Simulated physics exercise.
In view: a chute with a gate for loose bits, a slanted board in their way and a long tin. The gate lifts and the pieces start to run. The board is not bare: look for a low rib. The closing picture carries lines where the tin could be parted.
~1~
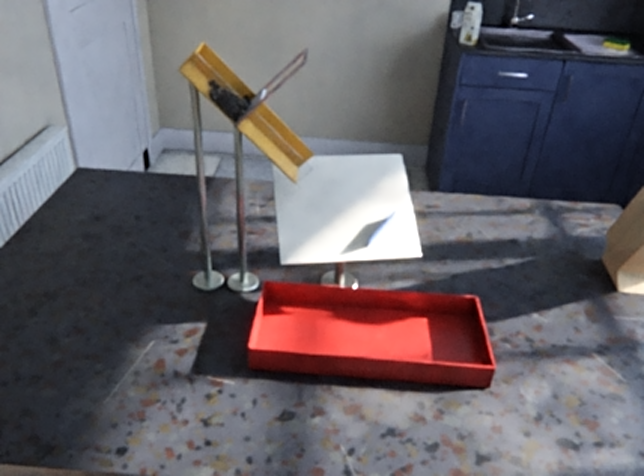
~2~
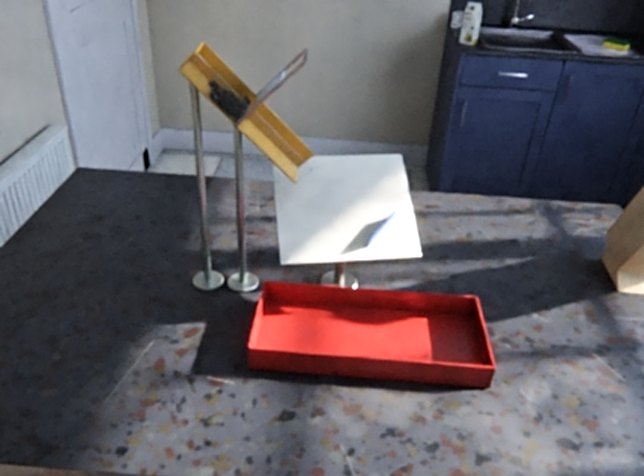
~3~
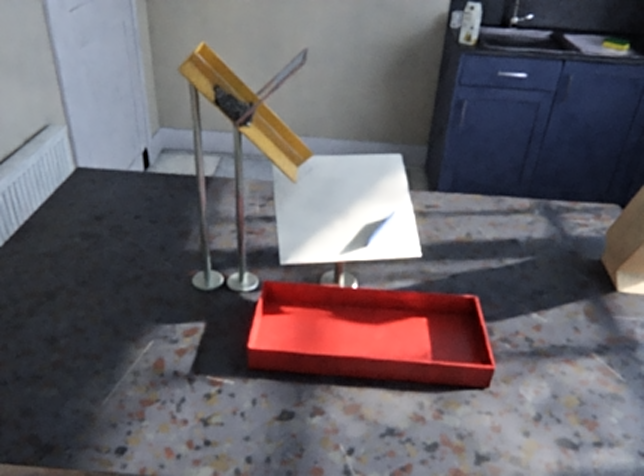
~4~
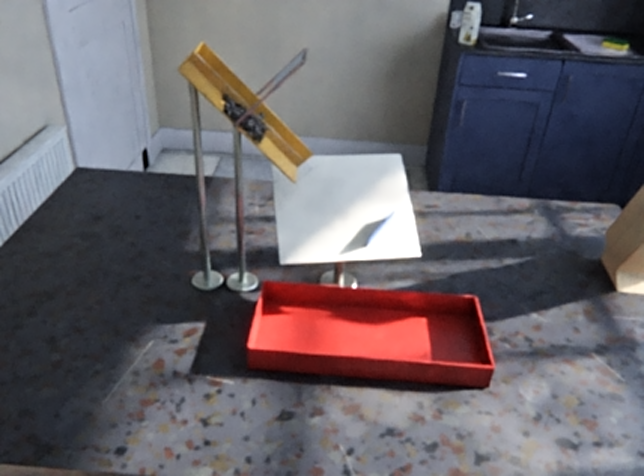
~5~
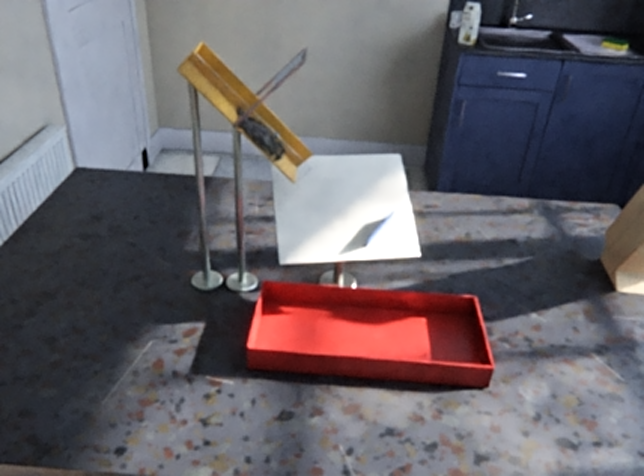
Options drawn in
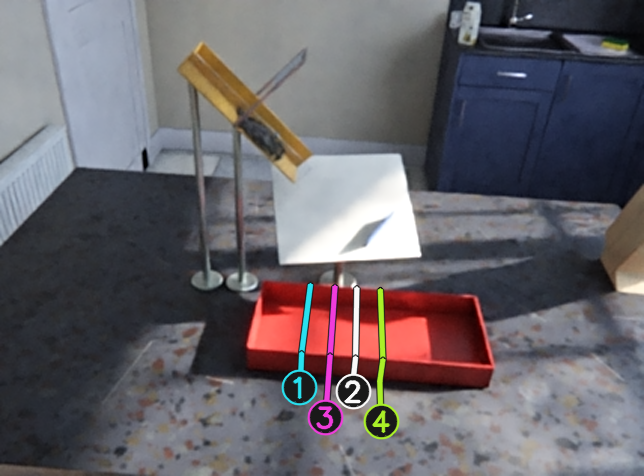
At the start, a dark clump of small pieces sits behind a gate high in a tilted yellow chute, above a slanted white board and an empty red tin. The gate lifts slightly, and the pieces slide down the chute to the right, nearing its lower end.
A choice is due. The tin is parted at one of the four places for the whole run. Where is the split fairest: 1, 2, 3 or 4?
2 is best.
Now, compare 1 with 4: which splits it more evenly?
Line 4.
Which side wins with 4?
The left side.
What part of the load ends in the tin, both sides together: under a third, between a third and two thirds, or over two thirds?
It is over two thirds.
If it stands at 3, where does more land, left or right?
The right side.
On the marked copy, line 1 crosses the front rim at (301, 352); line 2 crosses the front rim at (355, 356); line 3 crosses the front rim at (330, 354); line 4 crosses the front rim at (382, 358).
If 1 is chosen, of what is caught, none on the left of the divider, all on the right.
If 2 is chosen, of what is caught, about a quarter on the left of the divider, about two thirds on the right.
If 3 is chosen, of what is caught, a stray few on the left of the divider, nearly all on the right.
If 4 is chosen, of what is caught, most on the left of the divider, a small part on the right.
